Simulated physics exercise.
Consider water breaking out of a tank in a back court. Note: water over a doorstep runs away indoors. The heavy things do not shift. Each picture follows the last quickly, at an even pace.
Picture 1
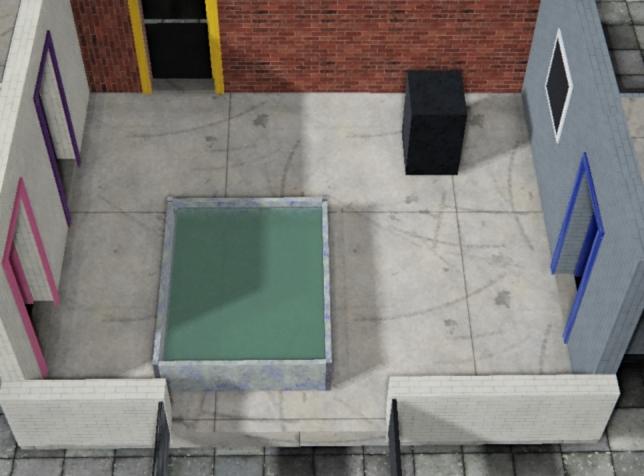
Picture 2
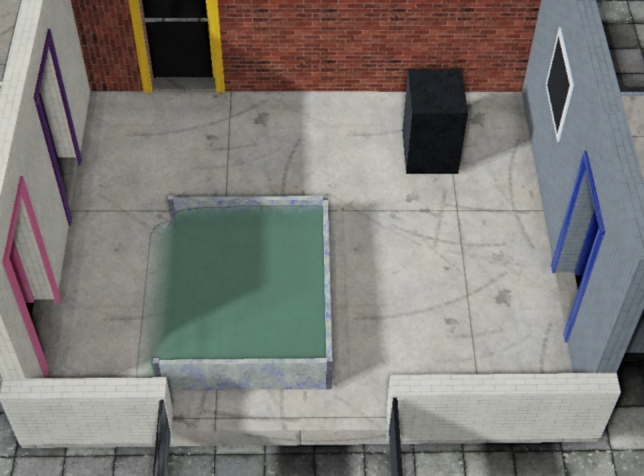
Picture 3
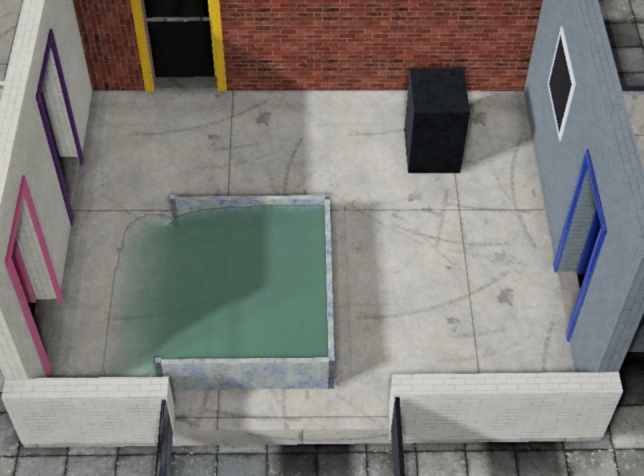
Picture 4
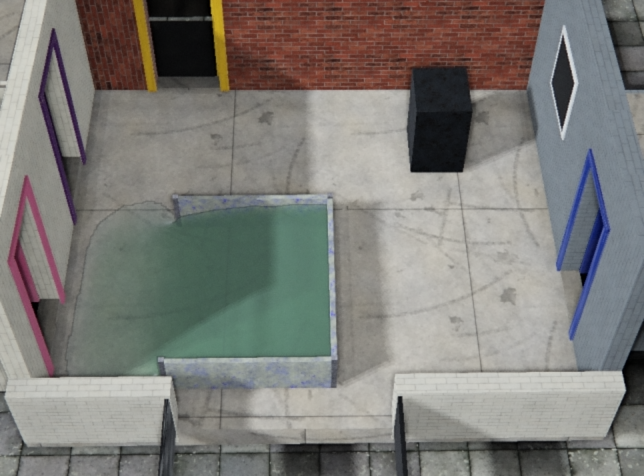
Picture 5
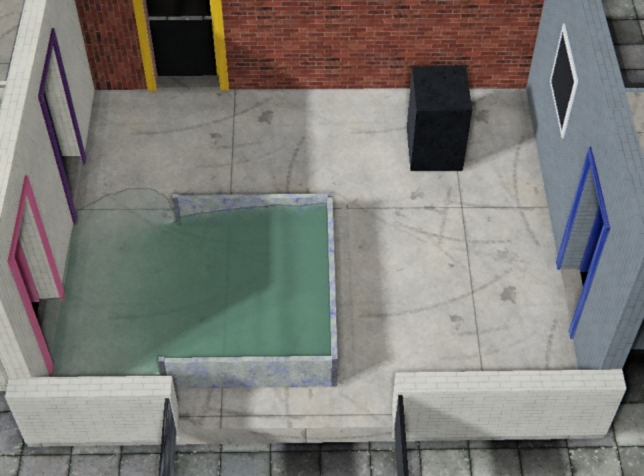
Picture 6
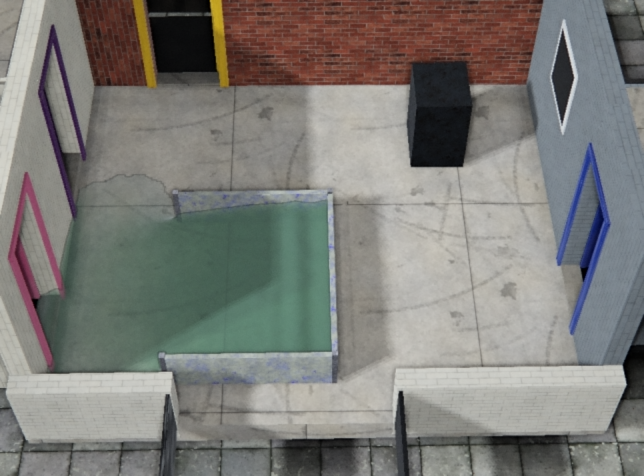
A walled back court with a pale, scuffed concrete floor is seen from high above. A green-filled tank stands left of centre, with pink and purple doorframes on the left wall, a yellow one in the brick back wall, a black box near it, and a blue one at right. Green water pours from the tank's open left side and spreads leftward across the floor, thinning, as the view shifts very slightly.
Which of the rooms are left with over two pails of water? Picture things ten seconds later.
The purple door copes honestly. The pink door gets overwhelmed honestly. The blue door copes honestly. The yellow door gets overwhelmed honestly.
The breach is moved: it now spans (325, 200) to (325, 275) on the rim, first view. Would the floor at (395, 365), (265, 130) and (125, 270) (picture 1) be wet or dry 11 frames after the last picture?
Sequence: Spared / spared / spared.
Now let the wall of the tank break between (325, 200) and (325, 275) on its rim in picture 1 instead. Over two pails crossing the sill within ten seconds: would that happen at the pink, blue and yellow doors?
The pink door remains below, the blue door exceeds the limit, the yellow door remains below.
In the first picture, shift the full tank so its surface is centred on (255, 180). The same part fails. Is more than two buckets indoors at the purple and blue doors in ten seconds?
Lab note - purple door crosses the line; blue door crosses the line.
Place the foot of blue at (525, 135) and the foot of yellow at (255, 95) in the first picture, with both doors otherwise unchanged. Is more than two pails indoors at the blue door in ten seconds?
My take is that the blue door gets beyond it.
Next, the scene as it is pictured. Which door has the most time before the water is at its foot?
That is the blue one.
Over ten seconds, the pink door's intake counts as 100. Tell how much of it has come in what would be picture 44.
My estimate is close to 100 per cent.
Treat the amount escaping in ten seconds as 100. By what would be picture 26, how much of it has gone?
Log: Around 60 %, estimated.
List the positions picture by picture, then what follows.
Still water in the tank at (245, 280), in the first picture.
The front is at a hidden place, out from the gap at (170, 294), in the second picture.
The front is at a hidden place, out from the gap at (172, 296), in the third picture.
The front is at a hidden place, out from the gap at (175, 296), in the fourth picture.
The front is at a hidden place, out from the gap at (175, 296), in the fifth picture.
Water pours out at (176, 292) and has run to (79, 197), in the sixth picture.
A moment on, water covers 20 % of the floor; the purple door wet at the sill, nothing in, the pink door over two buckets in, the blue door not reached, the yellow door not reached.
Next, water covers 25 % of the floor; the purple door wet at the sill, nothing in, the pink door far over two buckets in, the blue door not reached, the yellow door not reached.
Then, water covers 40 % of the floor; the purple door wet at the sill, nothing in, the pink door far over two buckets in, the blue door not reached, the yellow door over two buckets in.
Later, water covers 60 % of the floor; the purple door wet at the sill, nothing in, the pink door far over two buckets in, the blue door not reached, the yellow door over two buckets in.
In the end, water covers 90 % of the floor; the purple door wet at the sill, nothing in, the pink door far over two buckets in, the blue door under two buckets in, the yellow door far over two buckets in.
